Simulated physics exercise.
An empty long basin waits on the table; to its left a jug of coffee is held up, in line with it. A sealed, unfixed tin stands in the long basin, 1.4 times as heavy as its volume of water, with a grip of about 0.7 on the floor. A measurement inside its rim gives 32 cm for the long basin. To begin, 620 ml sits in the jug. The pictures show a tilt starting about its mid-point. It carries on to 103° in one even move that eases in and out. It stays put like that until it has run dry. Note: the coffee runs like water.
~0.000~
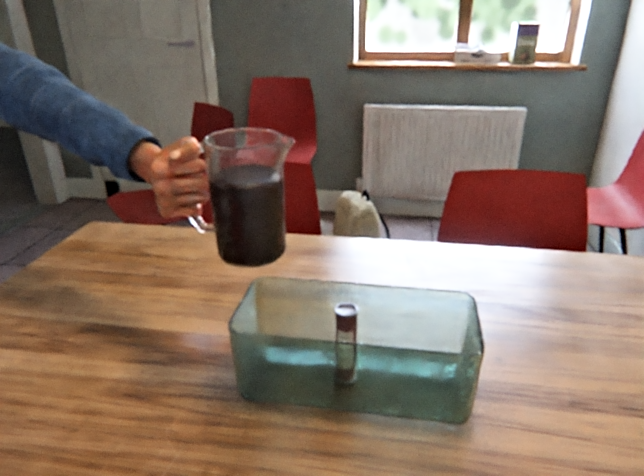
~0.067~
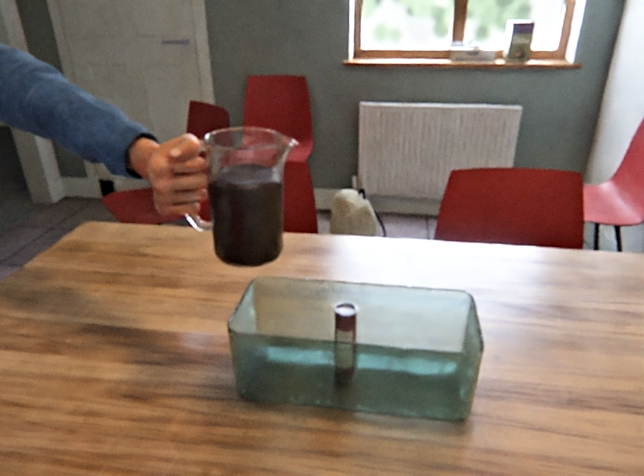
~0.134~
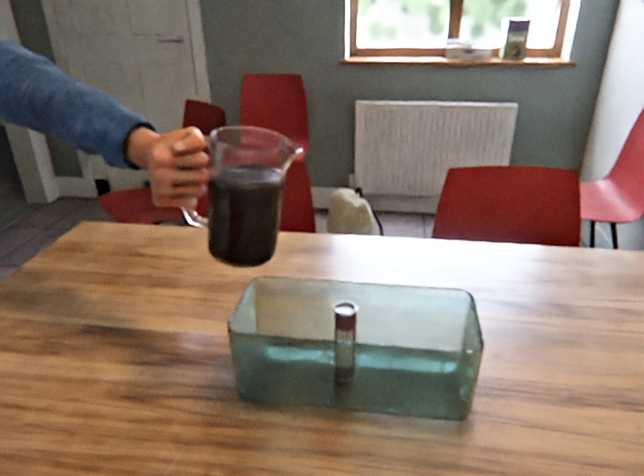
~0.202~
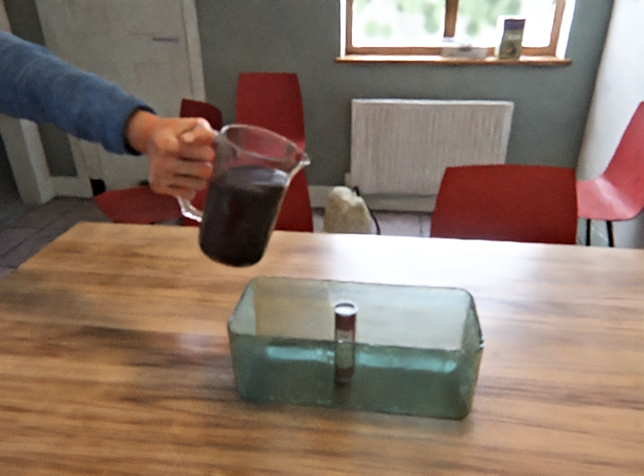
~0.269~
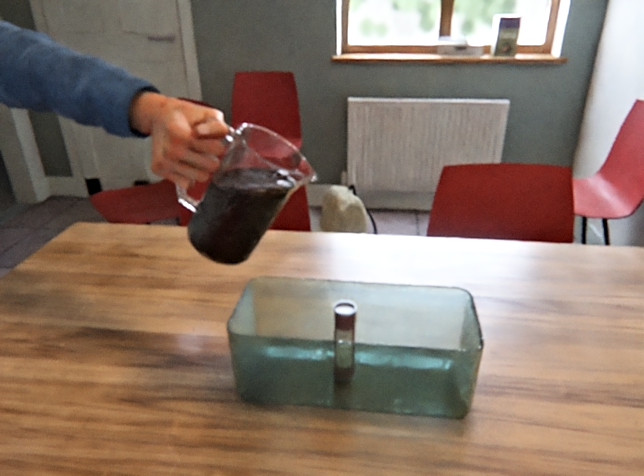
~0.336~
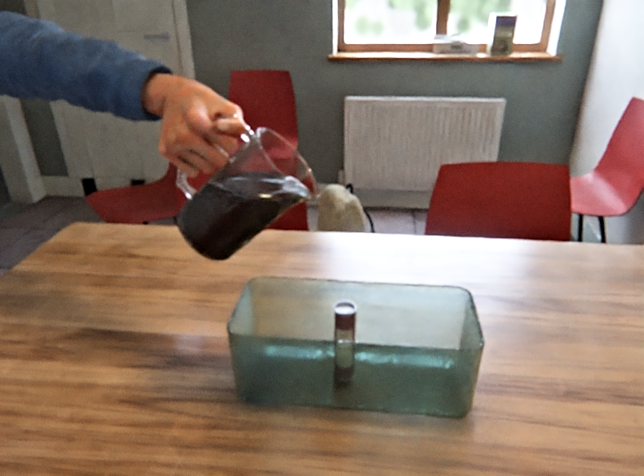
A hand holds a jug of dark coffee still, then tilts it rightward above a basin.
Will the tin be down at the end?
No.
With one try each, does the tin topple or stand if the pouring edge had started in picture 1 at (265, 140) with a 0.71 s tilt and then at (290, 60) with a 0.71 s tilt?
First it topples; then it stays up.
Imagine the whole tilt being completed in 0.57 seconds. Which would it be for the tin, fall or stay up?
The tin stays on its base.
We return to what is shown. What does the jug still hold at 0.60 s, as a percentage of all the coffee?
74 %.
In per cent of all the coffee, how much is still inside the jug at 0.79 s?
30 in a hundred, give or take.
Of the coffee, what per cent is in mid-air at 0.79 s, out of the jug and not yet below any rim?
Estimate: About 24 in a hundred.
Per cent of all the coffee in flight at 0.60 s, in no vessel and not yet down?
20 %.
By 0.60 s the tilt is 97° and 74 per cent is still to pour; the tin stands where it began.
By 0.79 s the tilt is 103° and 29 per cent is still to pour; the tin stands where it began.
By 0.99 s the tilt is 103° and 8 per cent is still to pour; the tin stands where it began.
By 1.21 s the tilt is 103° and 1 per cent is still to pour; the tin stands where it began.
At rest the tin stands where it began.
